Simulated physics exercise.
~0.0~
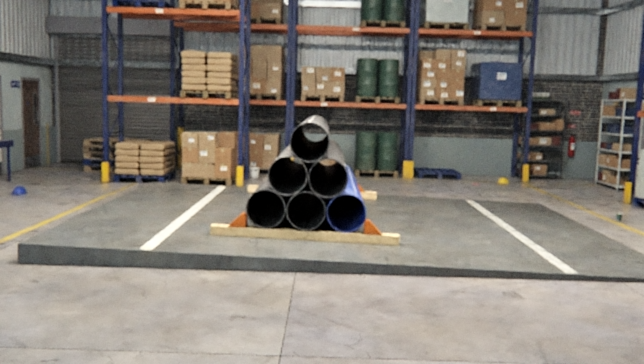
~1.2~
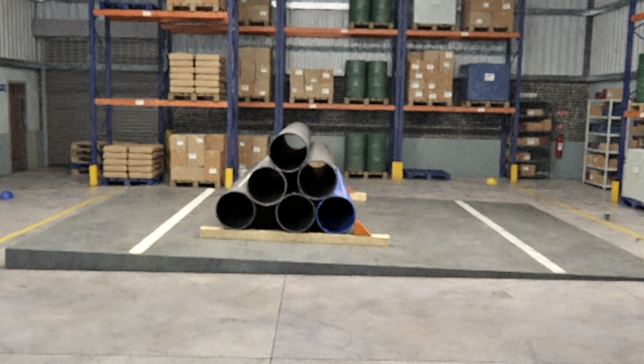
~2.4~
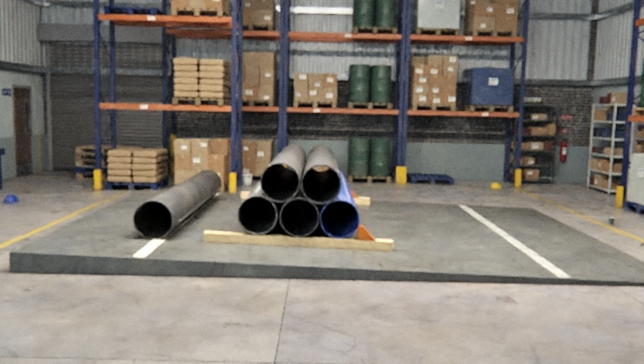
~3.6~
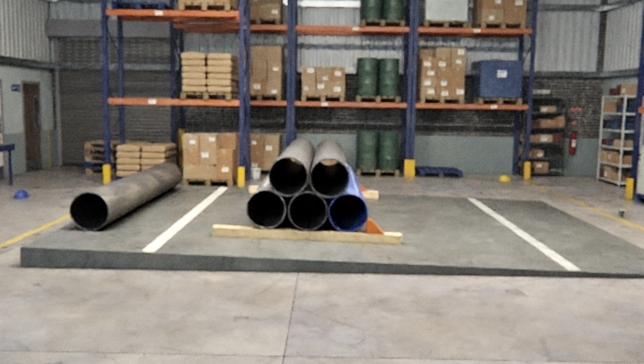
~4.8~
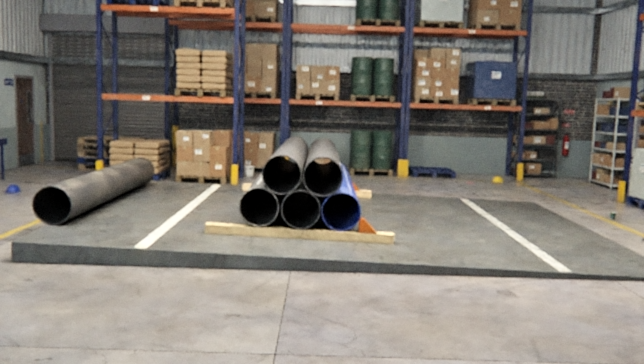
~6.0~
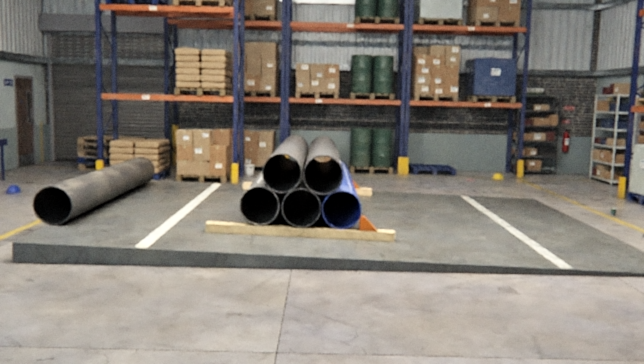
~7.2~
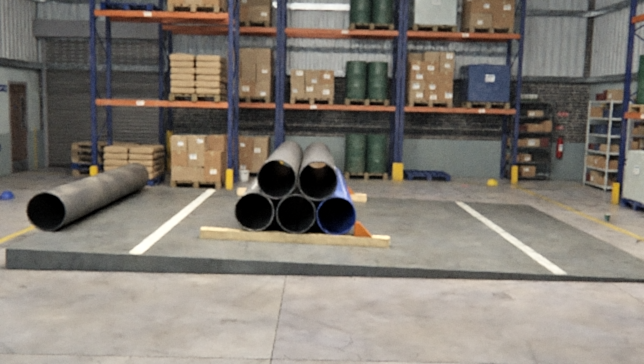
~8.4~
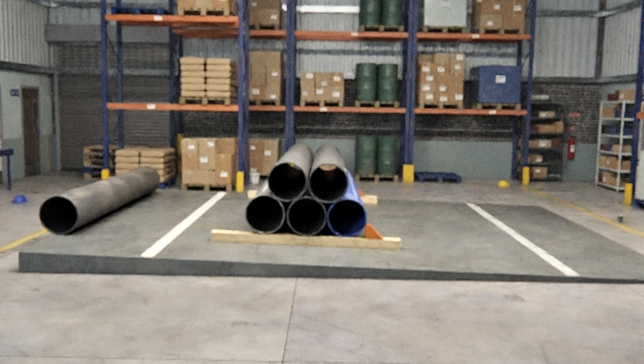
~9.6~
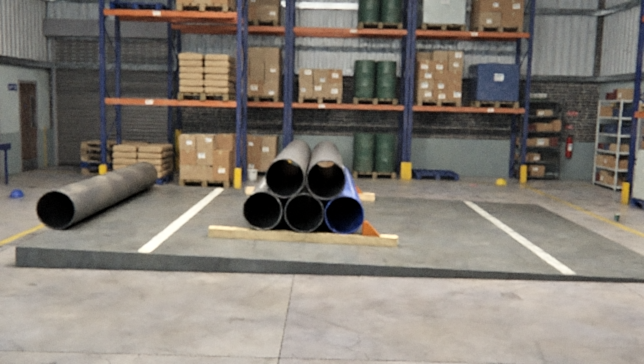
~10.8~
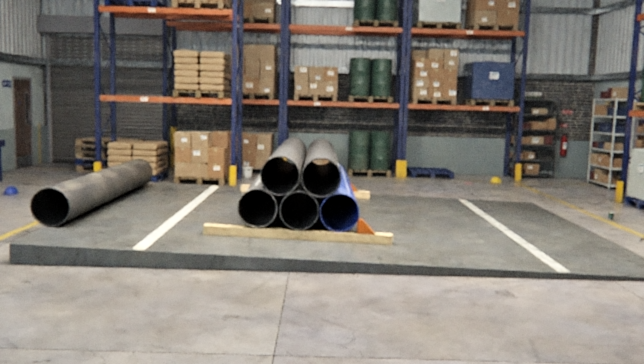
Six large dark pipes, one with a blue side at the lower right, sit in a pyramid on wooden bearers in a warehouse, seen from the front by a slightly swaying camera. Behind the low grey platform with its two white lines stand tall blue and orange racks of boxes, sacks and green drums. The stack loosens at the left, and the top pipe drops toward that side. One dark pipe rolls left off the bearers and crosses the left white line. It comes to rest near the platform's left edge, while the other five, including the blue one, stay stacked.
